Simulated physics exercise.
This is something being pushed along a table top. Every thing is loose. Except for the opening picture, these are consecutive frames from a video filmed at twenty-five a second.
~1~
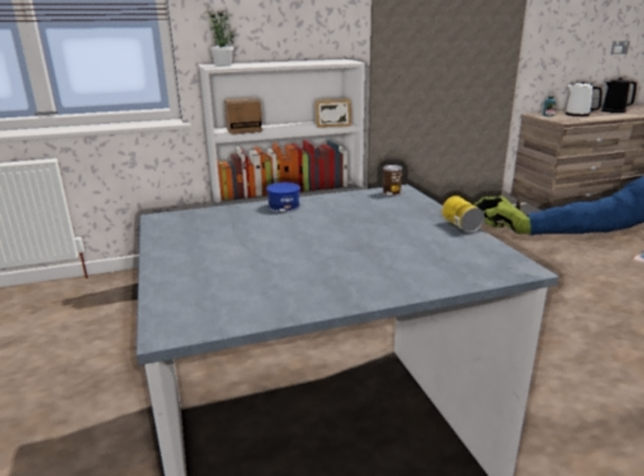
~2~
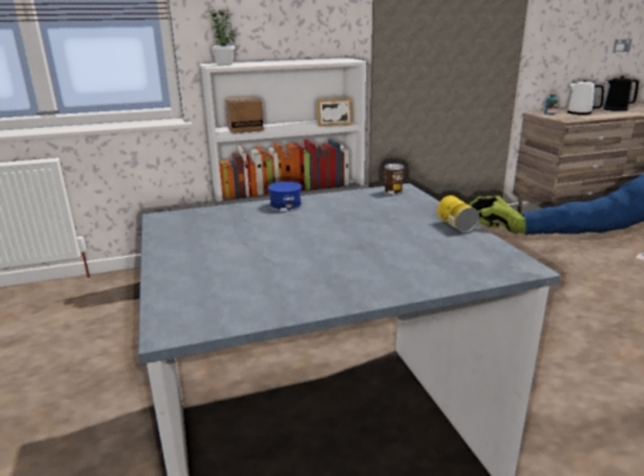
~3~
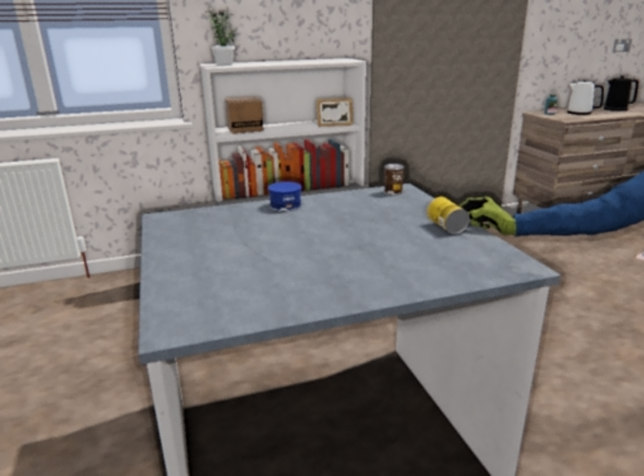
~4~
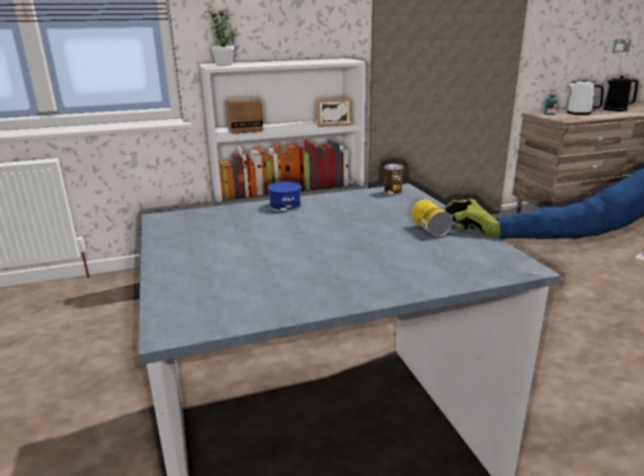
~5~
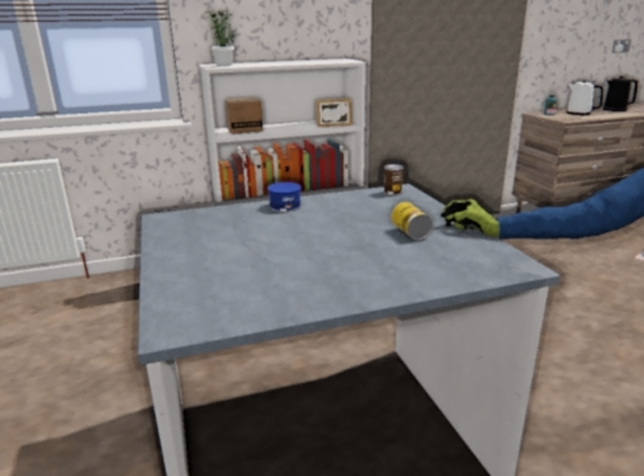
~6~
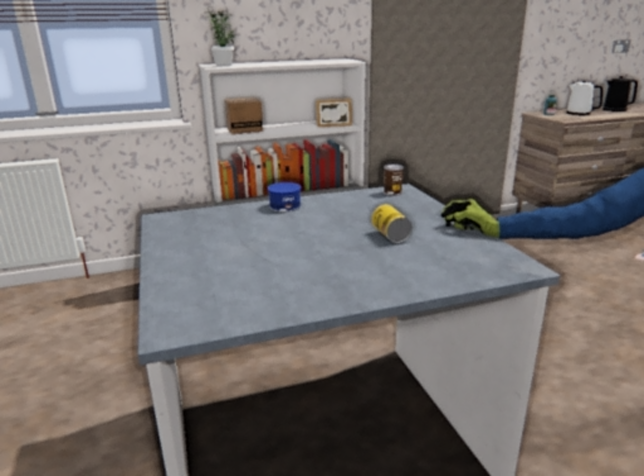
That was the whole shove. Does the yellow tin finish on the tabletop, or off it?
The yellow tin finishes off the table.
Then, 0.20 s after the last picture, yellow tin rolled well along near (288, 238).
Then, 0.60 s after the last picture, yellow tin now off the table.
Then, 0.90 s after the last picture, things are still on the move.
Then, 1.20 s after the last picture, as before.
By the end, off the table, yellow tin.
